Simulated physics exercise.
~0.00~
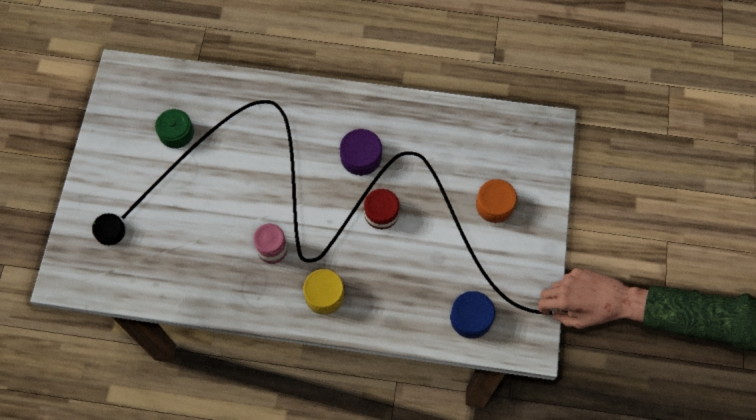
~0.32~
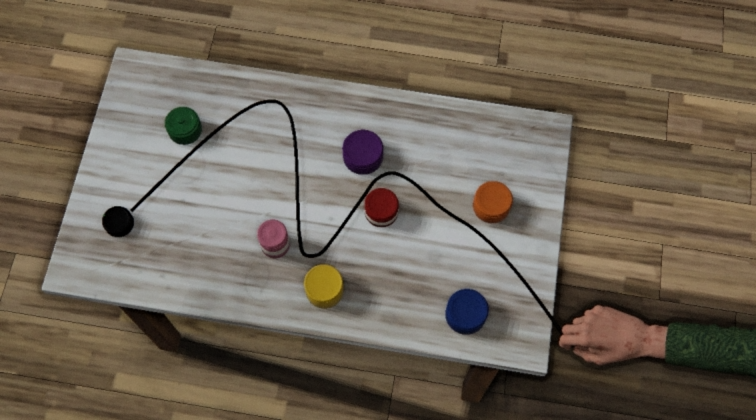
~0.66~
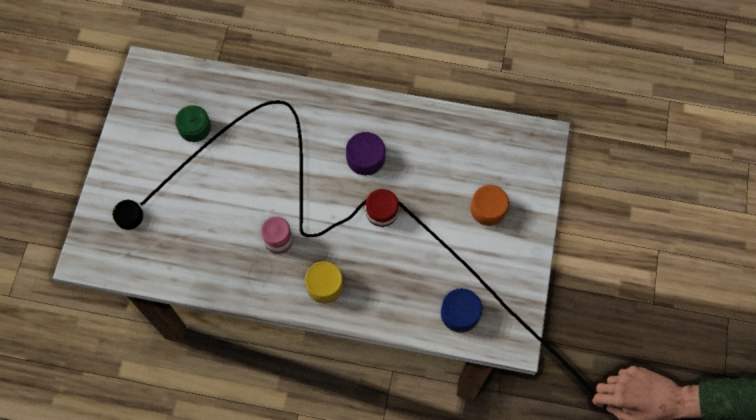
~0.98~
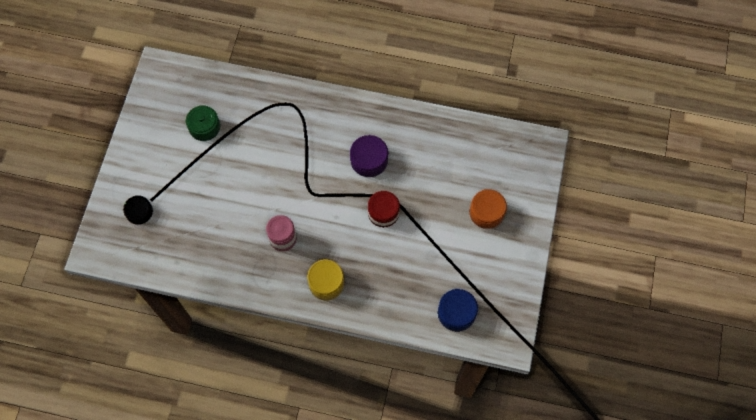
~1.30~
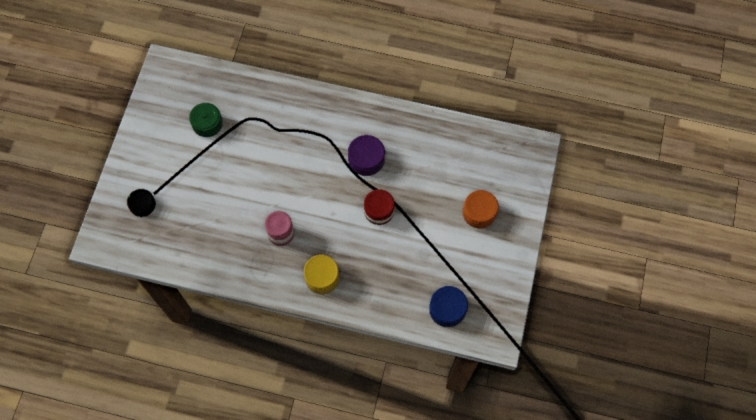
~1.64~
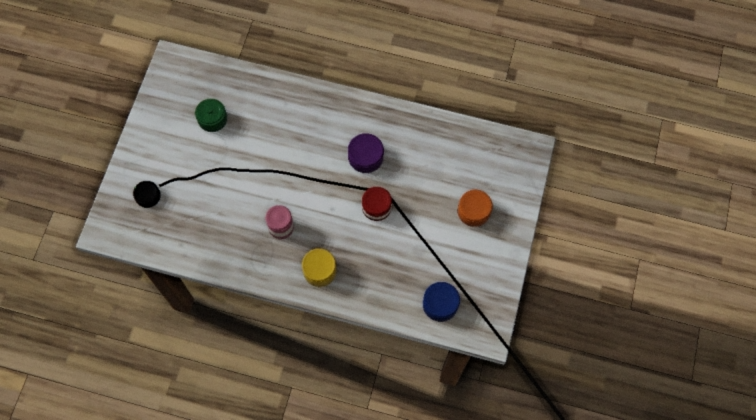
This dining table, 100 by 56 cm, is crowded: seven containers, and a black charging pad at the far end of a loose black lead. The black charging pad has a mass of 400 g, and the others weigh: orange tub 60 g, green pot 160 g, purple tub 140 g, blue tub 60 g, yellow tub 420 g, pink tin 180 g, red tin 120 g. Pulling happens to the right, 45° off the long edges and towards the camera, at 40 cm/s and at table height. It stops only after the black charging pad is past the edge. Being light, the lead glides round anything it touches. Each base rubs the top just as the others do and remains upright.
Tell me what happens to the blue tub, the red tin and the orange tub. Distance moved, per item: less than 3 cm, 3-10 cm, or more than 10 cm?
Result: Blue tub: Large. Red tin: Large. Orange tub: Negligible.
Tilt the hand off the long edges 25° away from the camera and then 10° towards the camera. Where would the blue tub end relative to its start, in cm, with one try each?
About 0 cm, then about 2 cm.
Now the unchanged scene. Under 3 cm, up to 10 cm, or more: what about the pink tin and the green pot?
The pink tin creeps a fair way, the green pot hardly moves.
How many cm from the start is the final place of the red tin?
I'd put it at roughly 24 centimetres.
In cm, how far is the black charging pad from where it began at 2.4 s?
By that time it sits around 14 centimetres from where it began.
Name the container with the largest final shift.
That would be the blue tub.
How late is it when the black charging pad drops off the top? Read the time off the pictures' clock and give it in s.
At roughly 3.8 s on the clock.
At 2.4 s, the black charging pad has slid 14 cm. Moved, red tin 23 cm, blue tub off the edge, pink tin 5 cm.
At 3.1 s, the black charging pad has slid 40 cm. Moved, red tin 23 cm, blue tub off the edge, pink tin 8 cm.
At 3.7 s, the black charging pad has slid 64 cm. Moved, red tin 24 cm, blue tub off the edge, pink tin 8 cm, yellow tub 2 cm.
At 4.3 s, the black charging pad is off the top. Moved, red tin 24 cm at (342, 296), blue tub off the edge, pink tin 8 cm, yellow tub 2 cm, orange tub 0 cm at (476, 205).
